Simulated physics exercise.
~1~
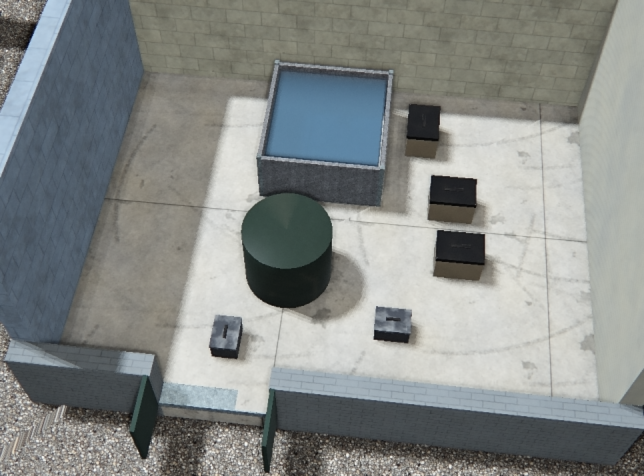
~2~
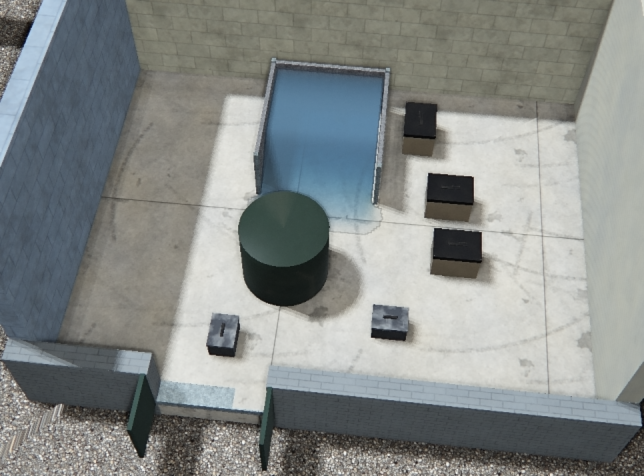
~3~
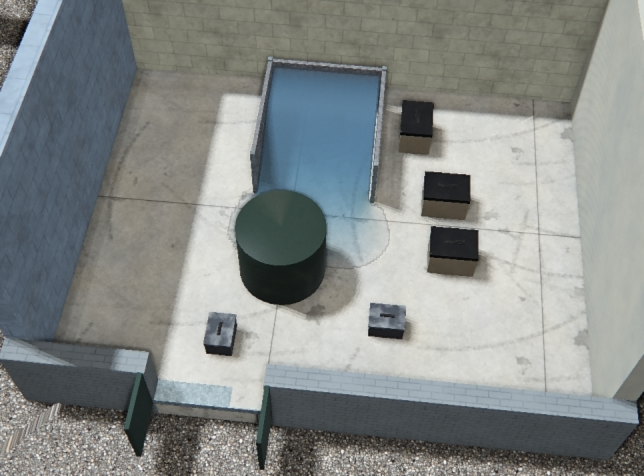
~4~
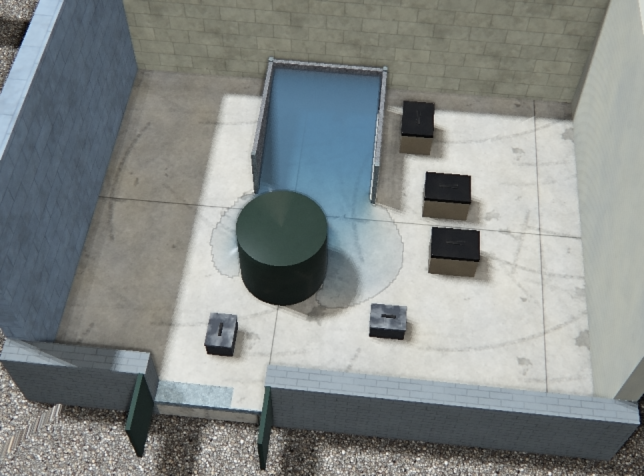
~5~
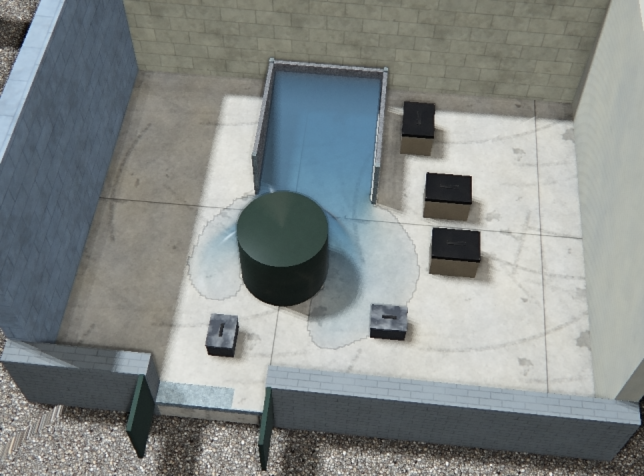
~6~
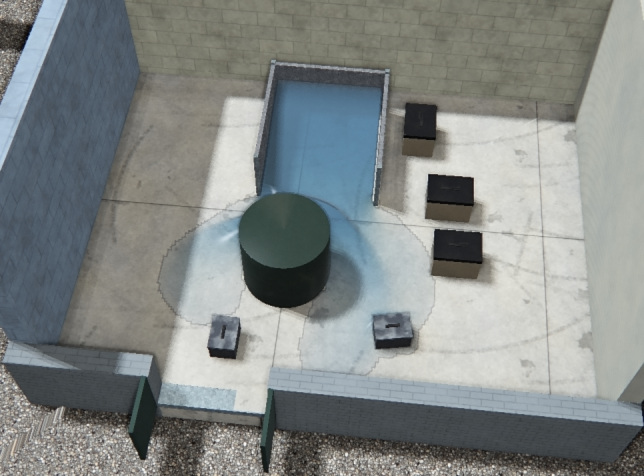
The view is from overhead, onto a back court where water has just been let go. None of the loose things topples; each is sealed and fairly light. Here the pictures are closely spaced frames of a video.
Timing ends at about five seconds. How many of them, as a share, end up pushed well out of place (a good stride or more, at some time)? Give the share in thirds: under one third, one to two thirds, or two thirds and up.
One to two thirds.
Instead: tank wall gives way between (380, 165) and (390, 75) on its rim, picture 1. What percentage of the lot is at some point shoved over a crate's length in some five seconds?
100 percent, give or take.
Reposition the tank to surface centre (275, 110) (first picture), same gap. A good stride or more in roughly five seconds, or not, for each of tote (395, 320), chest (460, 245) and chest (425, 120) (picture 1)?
Results in order: Made it that far / made it that far / never that far.
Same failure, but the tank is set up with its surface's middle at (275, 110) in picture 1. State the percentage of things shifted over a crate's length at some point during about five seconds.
80 %, roughly.
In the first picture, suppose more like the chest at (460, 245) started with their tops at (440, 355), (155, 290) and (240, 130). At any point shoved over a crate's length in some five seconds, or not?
First driven off, second driven off, third remains in place.
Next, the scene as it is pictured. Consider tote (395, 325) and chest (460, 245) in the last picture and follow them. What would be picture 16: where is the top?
Roughly (546, 390) for the first, roughly (534, 243) for the second.
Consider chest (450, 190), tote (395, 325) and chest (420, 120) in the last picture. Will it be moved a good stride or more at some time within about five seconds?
Note, listed order - never went far / moved a long way / never went far.
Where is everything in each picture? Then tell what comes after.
The first frame shows a tote at (393, 320), on the bottom; a tote at (226, 332) rests on the ground; 0 of 5 have shifted.
The second frame shows a tote at (391, 318), on the bottom; a tote at (223, 330), on the bottom; 0 of 5 have shifted.
The third frame shows a tote at (388, 316) rests on the ground; a tote at (220, 329) rests on the ground; 0 of 5 have shifted.
The fourth frame shows a tote at (389, 317) rests on the ground; a tote at (221, 330) rests on the ground; 0 of 5 have shifted.
The fifth frame shows a tote at (389, 317) rests on the ground; a tote at (222, 330) rests on the ground; 0 of 5 have shifted.
The sixth frame shows a tote at (393, 326), on the bottom, close to its start; a tote at (224, 332), on the bottom; 1 of 5 have shifted.
A moment on, 1 of 5 are well off their spots; 0 afloat.
Next, 2 of 5 are well off their spots; 2 afloat.
Later, 2 of 5 are well off their spots; 3 afloat.
In the end, 3 of 5 are well off their spots, and 3 have been at some point; 3 afloat.
